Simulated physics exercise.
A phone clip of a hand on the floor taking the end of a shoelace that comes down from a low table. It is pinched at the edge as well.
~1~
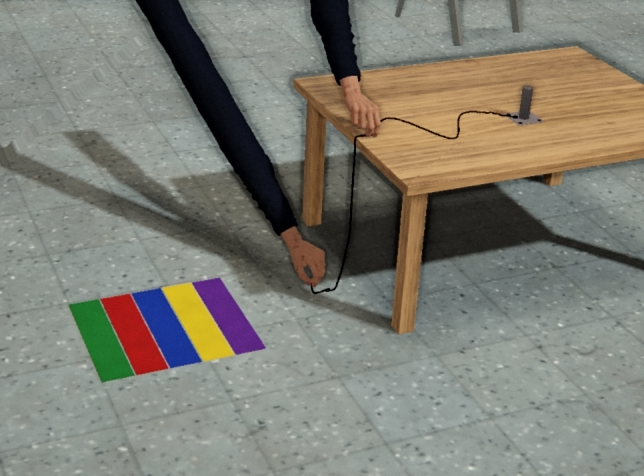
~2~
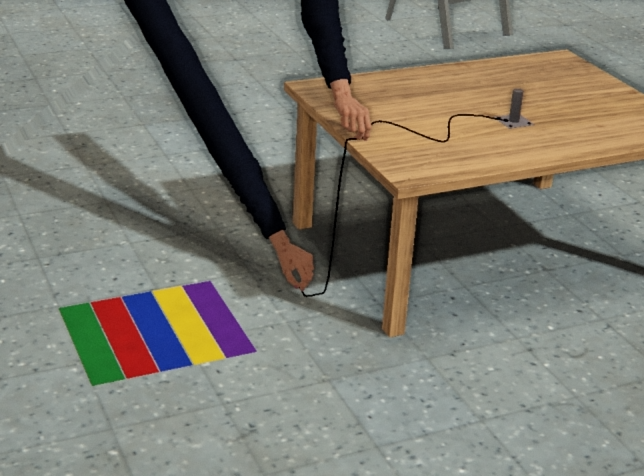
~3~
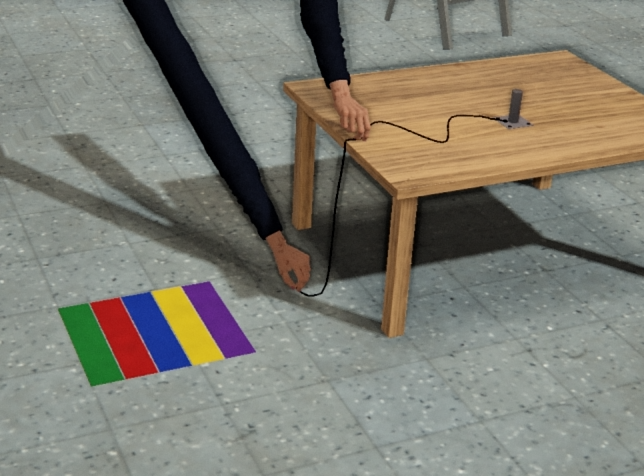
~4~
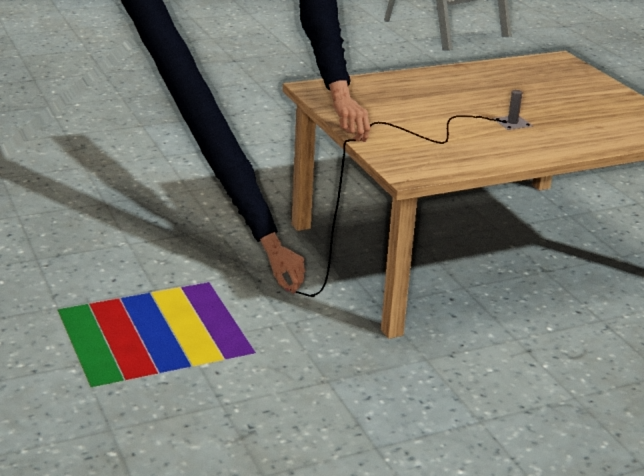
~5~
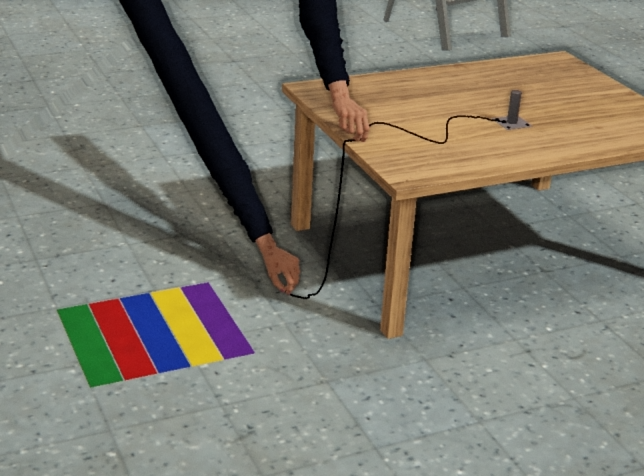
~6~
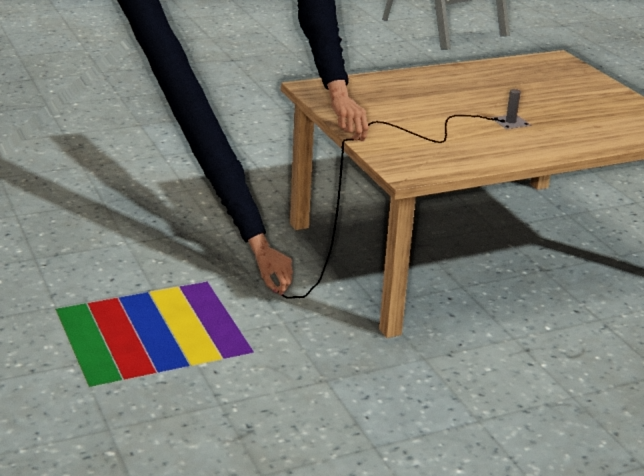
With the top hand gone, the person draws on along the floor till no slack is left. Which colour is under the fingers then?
It gets as far as the green strip.
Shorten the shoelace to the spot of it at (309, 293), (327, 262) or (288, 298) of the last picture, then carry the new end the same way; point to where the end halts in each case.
Near (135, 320), (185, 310) and (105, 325).
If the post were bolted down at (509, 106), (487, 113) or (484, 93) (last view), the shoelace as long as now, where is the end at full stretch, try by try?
The places are (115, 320), (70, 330) and (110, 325).
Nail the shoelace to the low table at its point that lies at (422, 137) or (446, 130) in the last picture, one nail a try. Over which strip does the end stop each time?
One after the other, blue; red.
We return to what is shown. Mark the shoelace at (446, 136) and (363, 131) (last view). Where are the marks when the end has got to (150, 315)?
Near (409, 135) and (331, 199).
A little later, end near (150, 315); over blue.
Next, end near (108, 323); over red.
When it is tight, end near (84, 328); over green. The green one.
